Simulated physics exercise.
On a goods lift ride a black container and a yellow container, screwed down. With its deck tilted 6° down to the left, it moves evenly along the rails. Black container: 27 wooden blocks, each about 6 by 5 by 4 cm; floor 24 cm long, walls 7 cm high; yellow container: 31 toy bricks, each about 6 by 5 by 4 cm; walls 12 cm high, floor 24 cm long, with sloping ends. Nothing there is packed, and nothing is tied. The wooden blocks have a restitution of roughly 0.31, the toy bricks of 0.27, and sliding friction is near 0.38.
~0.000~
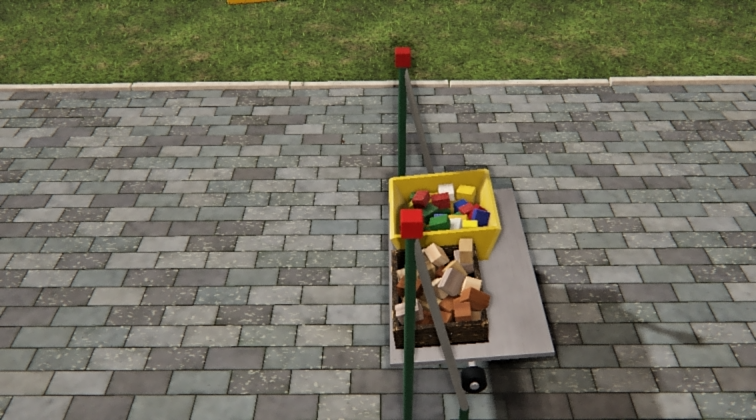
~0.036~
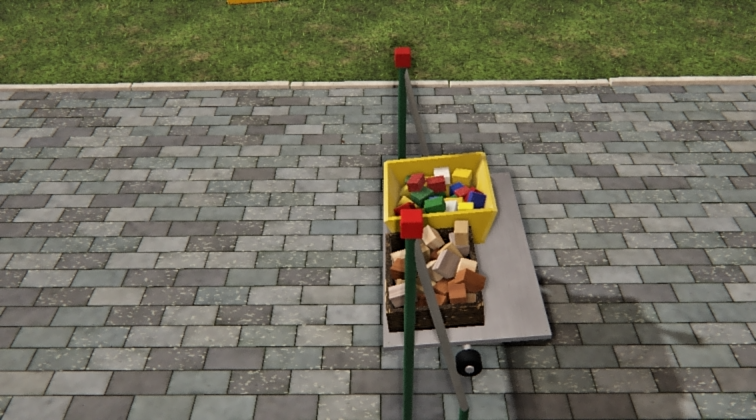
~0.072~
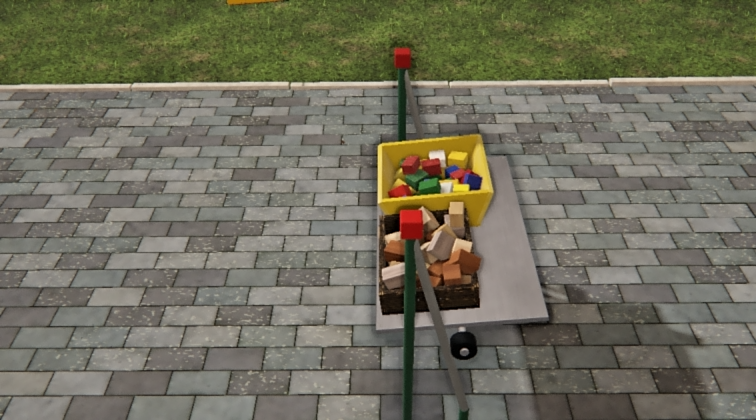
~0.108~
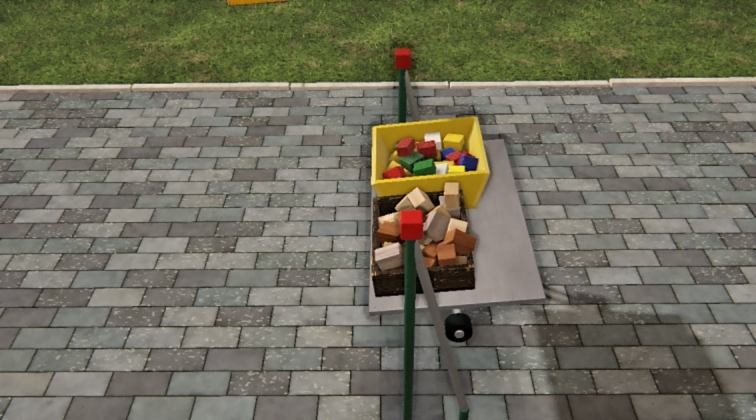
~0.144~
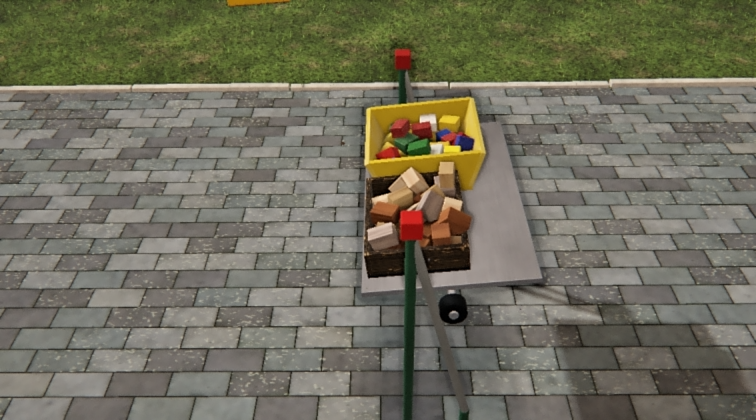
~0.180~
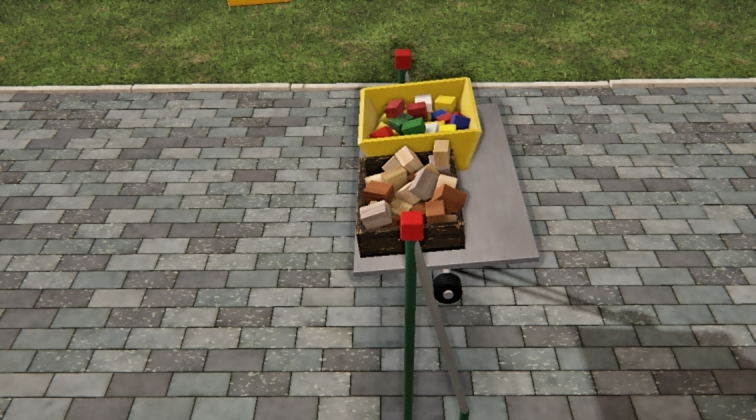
To begin with, a gray platform carrying a yellow container of colorful toy bricks and a dark container of wooden blocks sits low on the paving between green posts with red tops. It then glides steadily up the view and slightly left, nearing the grass, with both loads still inside.
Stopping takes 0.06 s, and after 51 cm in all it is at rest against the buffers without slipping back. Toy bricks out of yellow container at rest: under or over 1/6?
The loss ends up on the heavier side of a sixth.
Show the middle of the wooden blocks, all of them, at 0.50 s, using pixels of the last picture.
They're centred near (360, 113).
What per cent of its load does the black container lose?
Lost: Black container 50 per cent.
After 0.22 s, it meets the buffers.
After 0.34 s, the black container has all 27 and the yellow container has all 31.
After 0.50 s, the black container is down by 6 of 27 and the yellow container is down by 7 of 31.
After 0.72 s, the black container is down by 13 of 27 and the yellow container is down by 15 of 31.
Outcome (at 1.27 s), the black container is down by 14 of 27 and the yellow container is down by 15 of 31. Asked share, 15 of 31, 48 per cent.
